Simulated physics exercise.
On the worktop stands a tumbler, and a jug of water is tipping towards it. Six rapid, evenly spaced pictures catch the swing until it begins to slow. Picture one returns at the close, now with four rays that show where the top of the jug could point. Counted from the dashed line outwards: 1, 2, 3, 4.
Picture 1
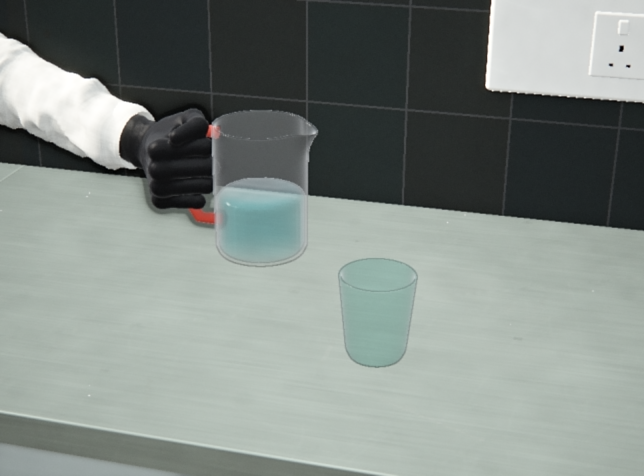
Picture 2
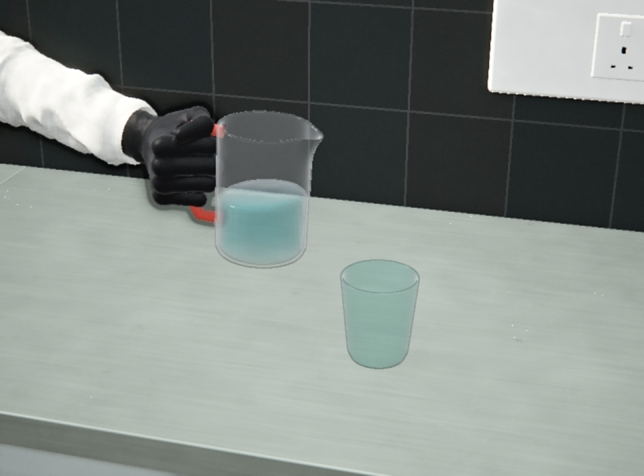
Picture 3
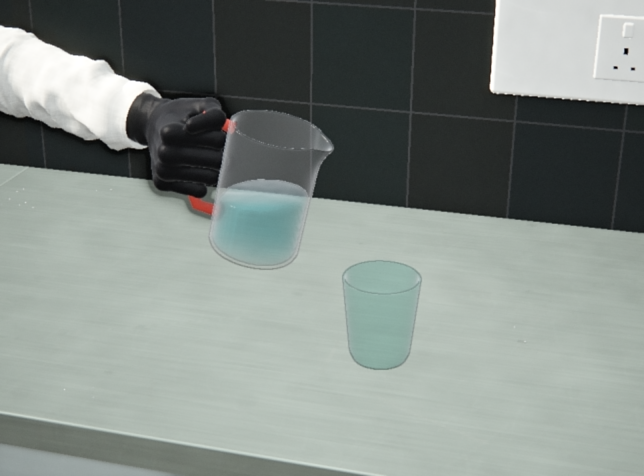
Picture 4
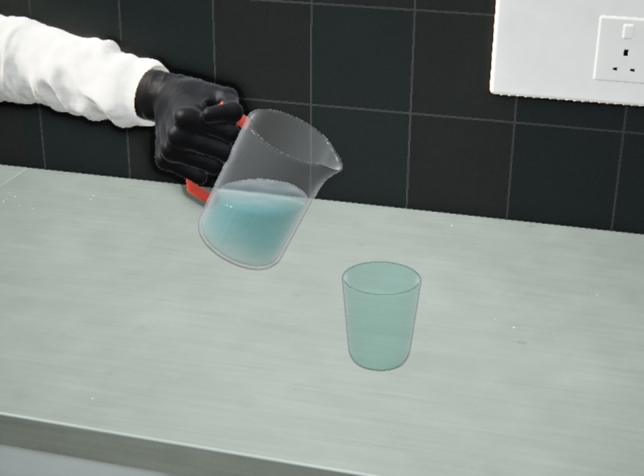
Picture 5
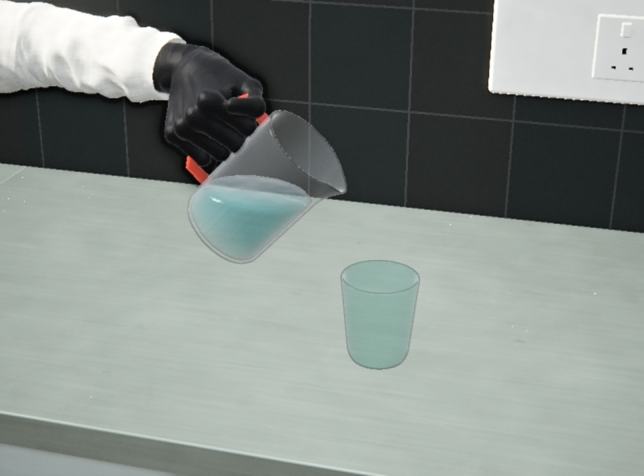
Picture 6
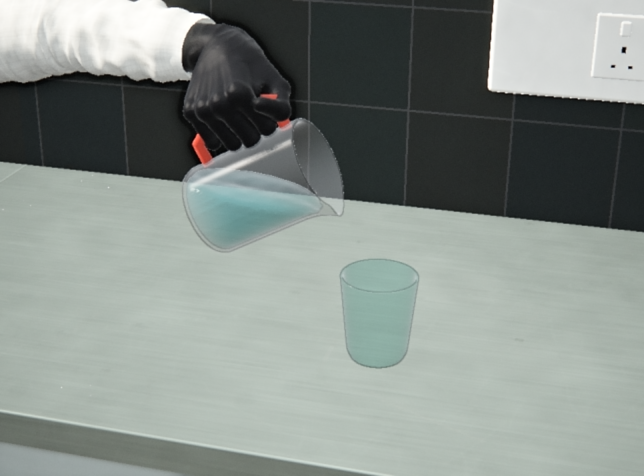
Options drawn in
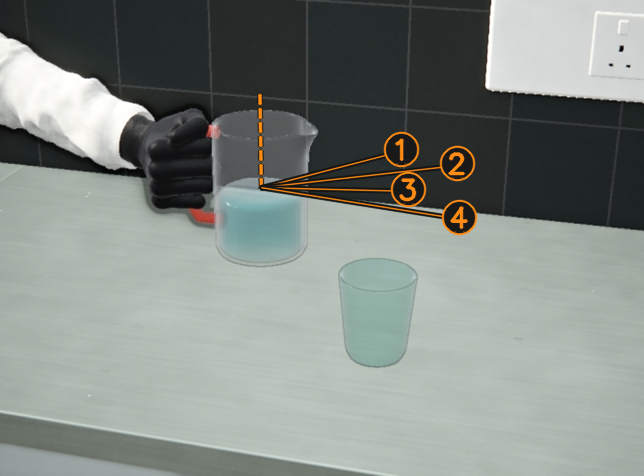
A black-gloved hand tilting a clear jug of blue water steadily to the right above a worktop, near a greenish tumbler.
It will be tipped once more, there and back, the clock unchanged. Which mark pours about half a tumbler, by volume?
Tilt 2.
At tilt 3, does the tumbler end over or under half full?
Over.
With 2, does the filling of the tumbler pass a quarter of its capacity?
Yes, it does.
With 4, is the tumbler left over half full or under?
Over.
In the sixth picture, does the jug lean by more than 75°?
No.
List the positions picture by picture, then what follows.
In the first picture, upright, lip at (315, 132); rim of the tumbler round (378, 274); nothing has left yet.
In the second picture, tipped about 3°, lip at (320, 137); nothing has left yet.
In the third picture, tipped about 12°, lip at (331, 149); nothing has left yet.
In the fourth picture, tipped about 26°, lip at (340, 168); nothing has left yet.
In the fifth picture, tipped about 43°, lip at (344, 190); nothing has left yet.
In the sixth picture, tipped about 61°, lip at (342, 213); nothing has left yet.
On the marked copy, 1 at (385, 155); 2 at (441, 167); 3 at (391, 190); 4 at (442, 216).
For tilt 1, the tumbler ends with about 27 % of what it can hold.
For tilt 2, the tumbler ends with about 52 % of what it can hold.
For tilt 3, the tumbler ends with about 75 % of what it can hold.
For tilt 4, the tumbler ends with about 92 % of what it can hold; 6 % of the water is spilt.
